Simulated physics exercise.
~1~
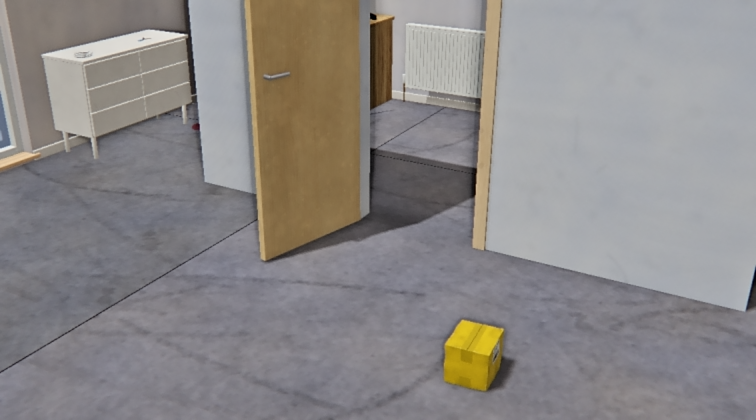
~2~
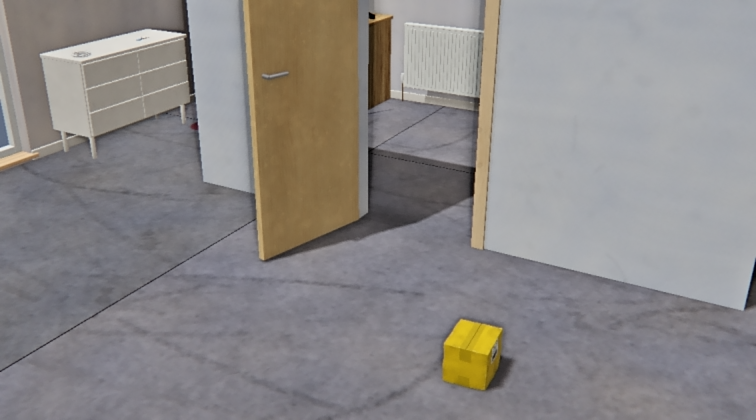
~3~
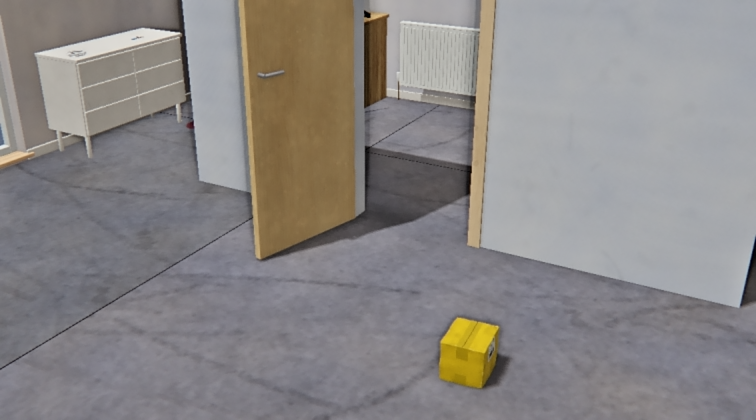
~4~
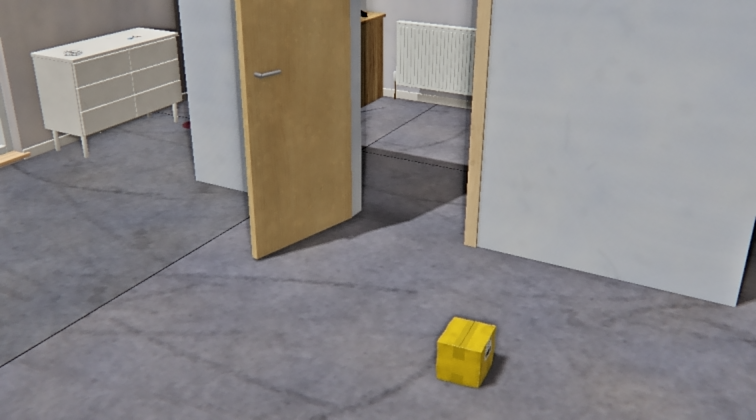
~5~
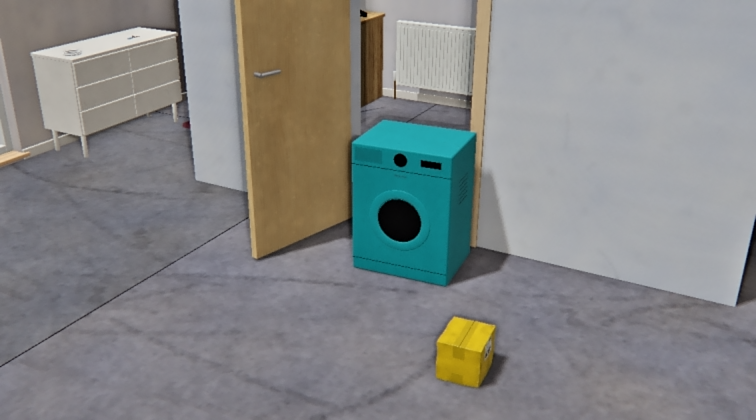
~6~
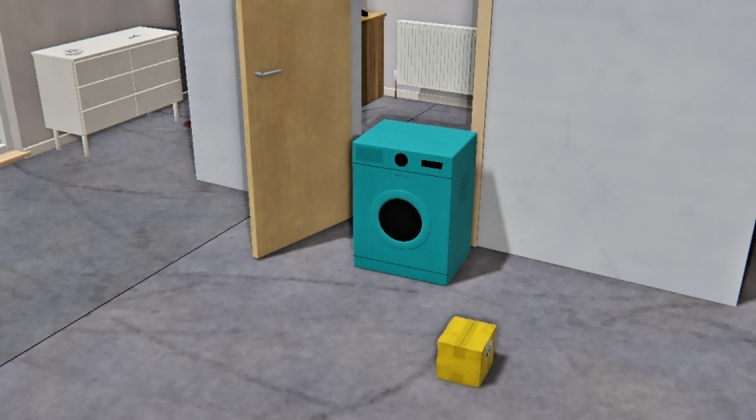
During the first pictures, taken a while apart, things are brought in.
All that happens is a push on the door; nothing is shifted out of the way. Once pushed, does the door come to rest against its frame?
No. Seems the door hangs open at the end.
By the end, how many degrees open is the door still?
Roughly 60°.
Then, 0.70 s on from there, door 89° open.
Then, 1.10 s on from there, door 73° open.
In the end, door 60° open; both unmoved. At the end, from the last picture's camera, turquoise appliance near (415, 201).
